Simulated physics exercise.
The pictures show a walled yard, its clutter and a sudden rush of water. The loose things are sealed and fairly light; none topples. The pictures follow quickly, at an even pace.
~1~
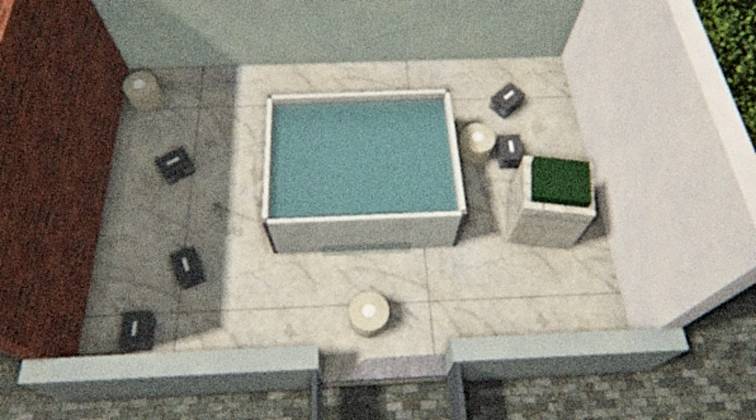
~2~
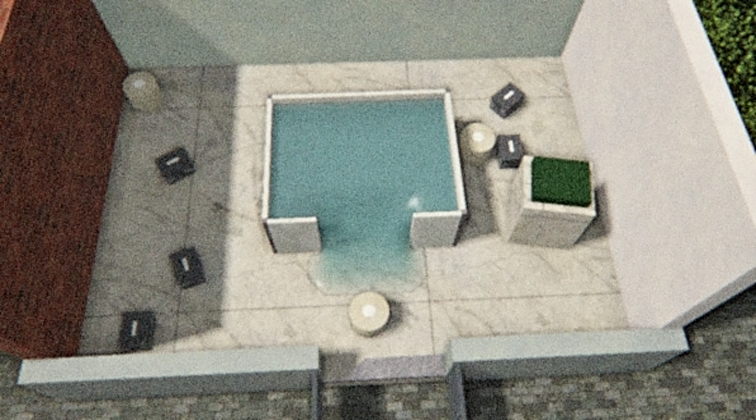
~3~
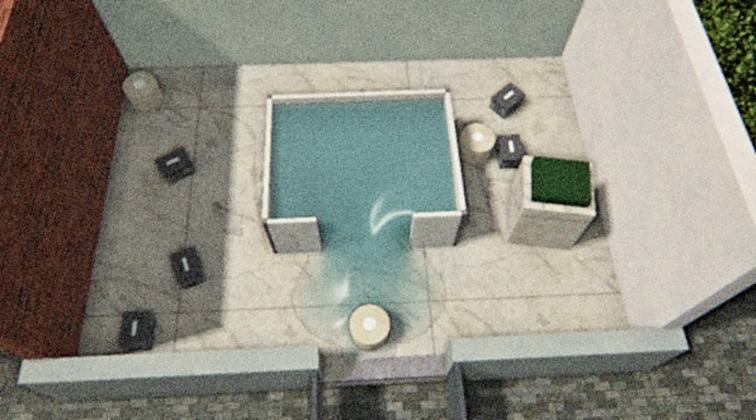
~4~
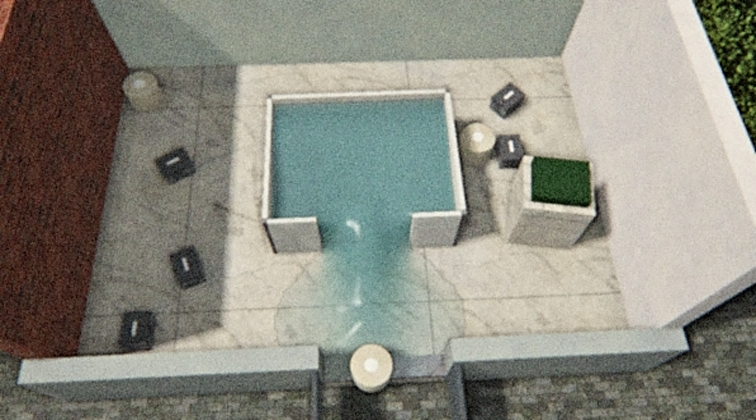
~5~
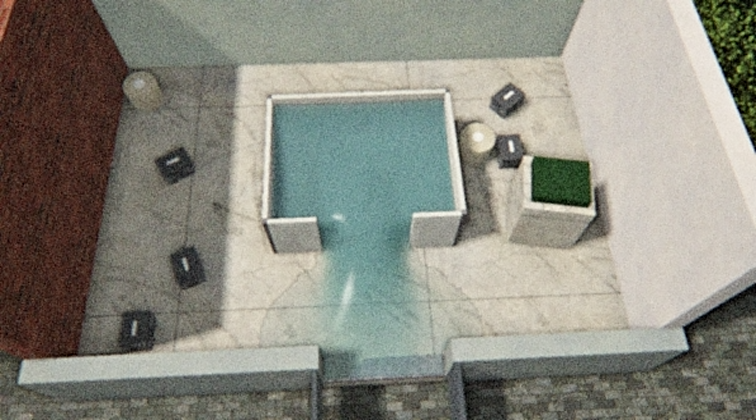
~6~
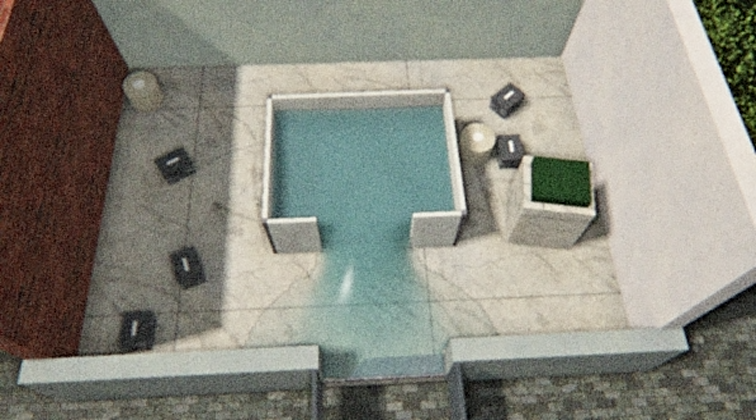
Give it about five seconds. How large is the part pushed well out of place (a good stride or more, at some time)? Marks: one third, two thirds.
Share: Between one and two thirds.
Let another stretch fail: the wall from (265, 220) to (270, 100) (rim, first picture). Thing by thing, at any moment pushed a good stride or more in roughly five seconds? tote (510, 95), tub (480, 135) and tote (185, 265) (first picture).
One after the other: Swept aside, short of that, yes.
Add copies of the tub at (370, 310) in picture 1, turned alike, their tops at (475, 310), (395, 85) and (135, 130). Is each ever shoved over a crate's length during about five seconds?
As listed: Moved that far, under that, shifted that much.
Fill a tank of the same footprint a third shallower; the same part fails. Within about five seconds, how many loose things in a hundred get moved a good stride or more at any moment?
Some 20 per cent.
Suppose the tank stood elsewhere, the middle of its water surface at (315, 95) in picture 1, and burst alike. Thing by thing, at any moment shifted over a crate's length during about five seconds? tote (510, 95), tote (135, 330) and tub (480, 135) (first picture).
One after the other: Never so far, that far or more, no.
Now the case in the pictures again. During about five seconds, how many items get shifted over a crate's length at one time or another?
I count 4.
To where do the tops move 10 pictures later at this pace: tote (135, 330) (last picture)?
At about (87, 288).
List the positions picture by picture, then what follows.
The first frame shows a tub at (369, 311) rests on the ground; a tote at (511, 147), on the bottom; 0 of 8 have shifted.
The second frame shows a tub at (369, 311), on the bottom; a tote at (511, 147), on the bottom; 0 of 8 have shifted.
The third frame shows a tub at (369, 324) rests on the ground, close to its start; a tote at (511, 147), on the bottom; 1 of 8 have shifted.
The fourth frame shows a tub at (371, 365), on the bottom, a stride from its start; a tote at (511, 147) rests on the ground; 1 of 8 have shifted.
In the fifth frame, a tub is out of sight; a tote at (511, 147), on the bottom; 1 of 8 have shifted.
In the sixth frame, a tub is out of sight; a tote at (511, 147) rests on the ground; 1 of 8 have shifted.
A moment on, 1 of 8 are well off their spots; 0 afloat.
Next, 2 of 8 are well off their spots; 1 afloat.
Later, 3 of 8 are well off their spots; 1 afloat.
In the end, 4 of 8 are well off their spots, and 4 have been at some point; 2 afloat.
